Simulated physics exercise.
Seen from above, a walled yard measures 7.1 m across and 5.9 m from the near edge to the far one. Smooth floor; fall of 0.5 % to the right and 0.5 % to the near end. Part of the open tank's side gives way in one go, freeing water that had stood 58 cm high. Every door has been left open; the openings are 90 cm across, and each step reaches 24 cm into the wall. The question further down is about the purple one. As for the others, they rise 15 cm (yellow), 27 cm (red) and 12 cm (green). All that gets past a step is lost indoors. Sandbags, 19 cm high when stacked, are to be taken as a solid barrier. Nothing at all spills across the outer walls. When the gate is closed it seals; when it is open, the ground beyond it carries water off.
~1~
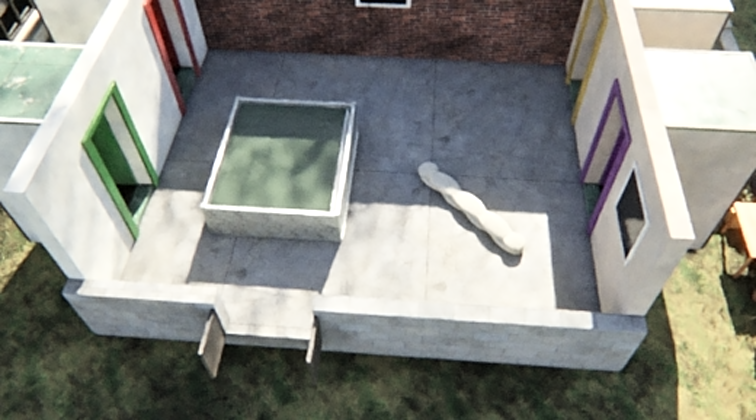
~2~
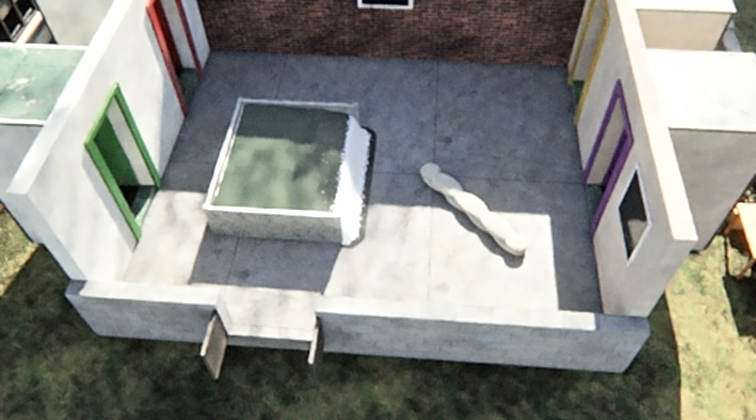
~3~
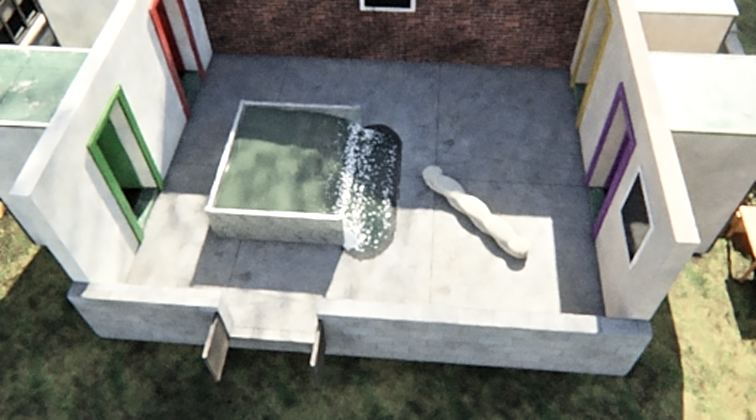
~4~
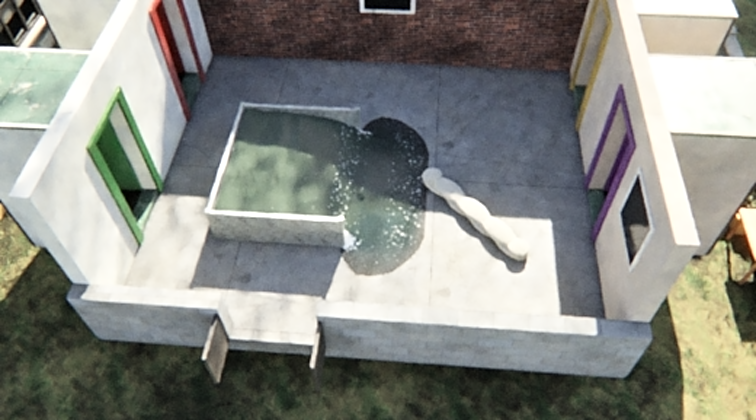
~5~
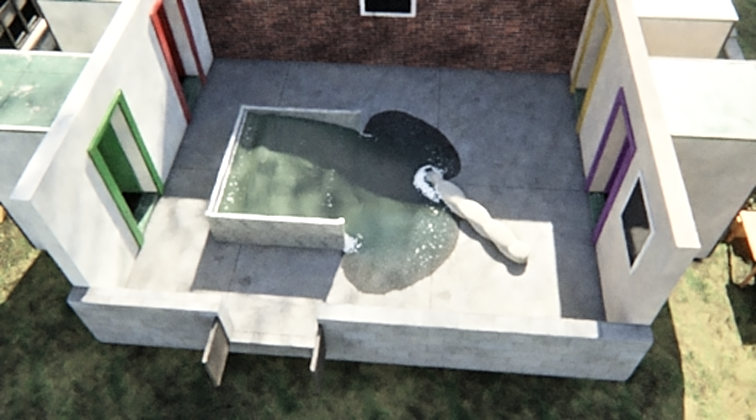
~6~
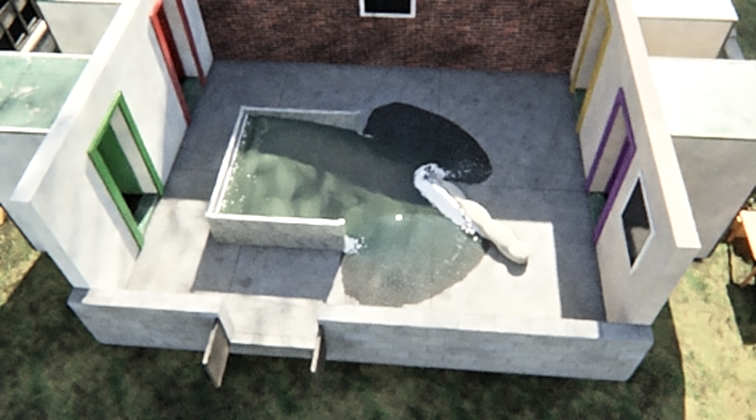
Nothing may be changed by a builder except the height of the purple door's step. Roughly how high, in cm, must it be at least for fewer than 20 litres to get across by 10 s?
Roughly 15 cm is just enough.
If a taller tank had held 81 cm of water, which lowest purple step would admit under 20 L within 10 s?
Some 23 cm.
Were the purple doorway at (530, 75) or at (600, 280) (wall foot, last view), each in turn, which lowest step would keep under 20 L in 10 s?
Minimums: About 15 cm and 17 cm.
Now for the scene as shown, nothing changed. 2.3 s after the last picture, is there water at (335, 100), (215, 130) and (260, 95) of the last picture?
One by one: Clear, clear, clear.
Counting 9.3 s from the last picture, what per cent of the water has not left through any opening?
Close to 94 in a hundred.
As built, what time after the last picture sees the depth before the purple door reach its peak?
It peaks at about 2.8 s.
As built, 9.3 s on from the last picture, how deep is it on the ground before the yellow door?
Lab note: Depth approx. 7.5 cm.
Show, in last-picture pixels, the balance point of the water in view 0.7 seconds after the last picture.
(358, 192) or so.
Then, 0.7 s after the last picture water covers 40 % of the floor, deepest (34 cm) near (421, 192); it has not reached the purple door.
Then, 2.3 s after the last picture water covers 50 % of the floor, deepest (38 cm) near (604, 330); 15 cm at the purple door, 17 litres in over its 6 cm step.
Then, 9.3 s after the last picture water covers 95 % of the floor, deepest (12 cm) near (223, 206); 8 cm at the purple door, 92 litres in over its 6 cm step.
At the purple door as built, the water peaked near 20 cm, 2.9 s after the last picture.
With a step of 13 cm, 29 litres would have come in within the 10 s; with 17.5 cm, 11 litres. So under 20 litres takes about 15 cm.
